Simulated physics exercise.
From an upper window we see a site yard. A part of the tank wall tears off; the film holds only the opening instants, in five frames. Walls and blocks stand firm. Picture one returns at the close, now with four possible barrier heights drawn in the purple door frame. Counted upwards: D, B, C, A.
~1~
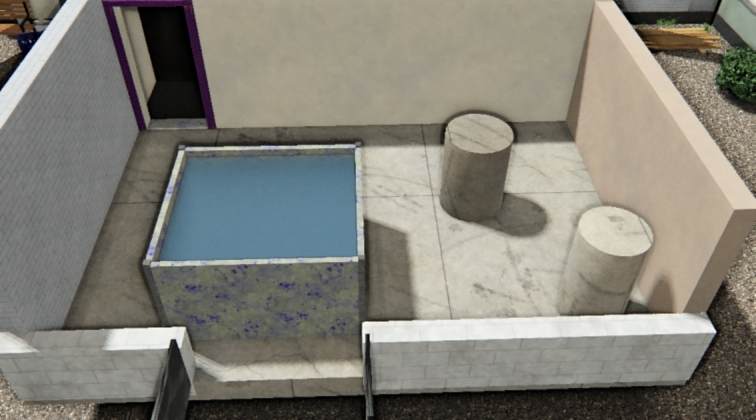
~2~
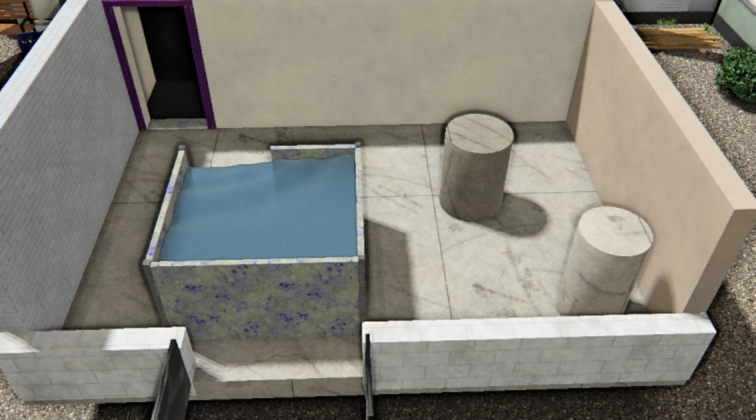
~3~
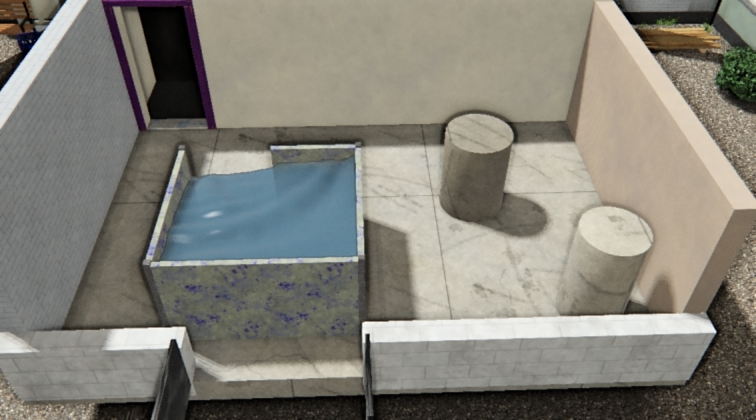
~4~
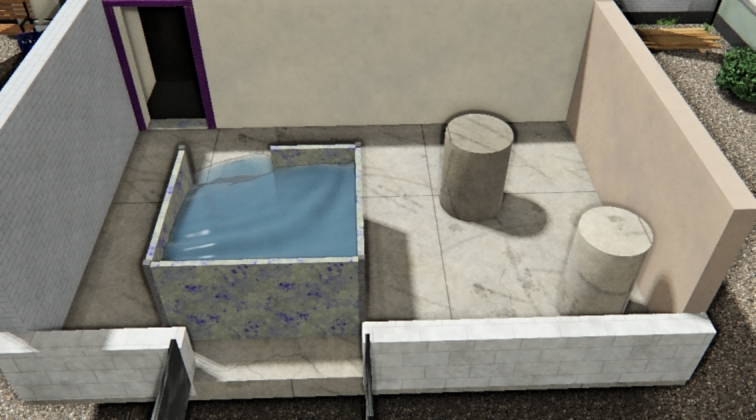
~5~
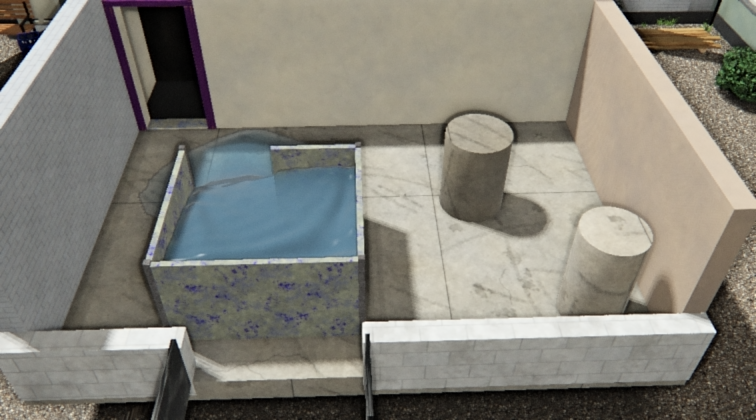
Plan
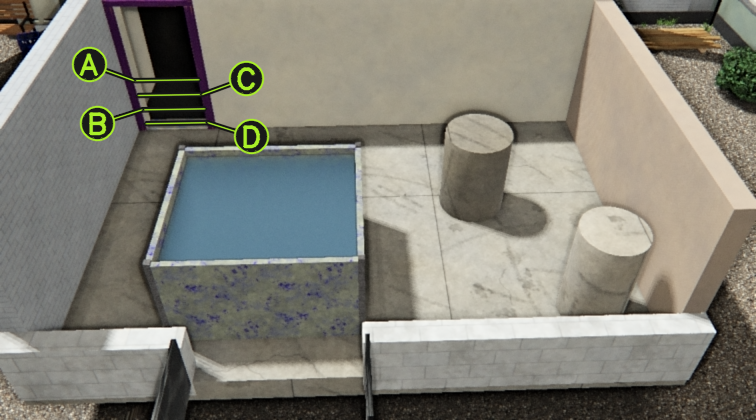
At first, a square stone tank full of still blue water stands in a walled yard beside two round pillars. Then part of its back wall is gone, and the water surface slopes and ripples as its level drops. Water pours out behind the tank and spreads across the paving near the purple doorway.
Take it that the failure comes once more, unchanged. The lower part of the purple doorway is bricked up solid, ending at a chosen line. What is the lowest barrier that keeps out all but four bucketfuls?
C.
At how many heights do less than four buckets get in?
Two.
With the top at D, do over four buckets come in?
Yes, it does.
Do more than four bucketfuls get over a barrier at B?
Yes.
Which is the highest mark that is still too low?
That is mark B.
On the marked copy, A at (166, 80); B at (173, 109); C at (170, 95); D at (176, 123); from the bottom up D, B, C, A.
If A is chosen, nothing gets over.
If B is chosen, about 11 bucketfuls get in.
If C is chosen, a bucket or two gets in.
If D is chosen, dozens of bucketfuls pour in.
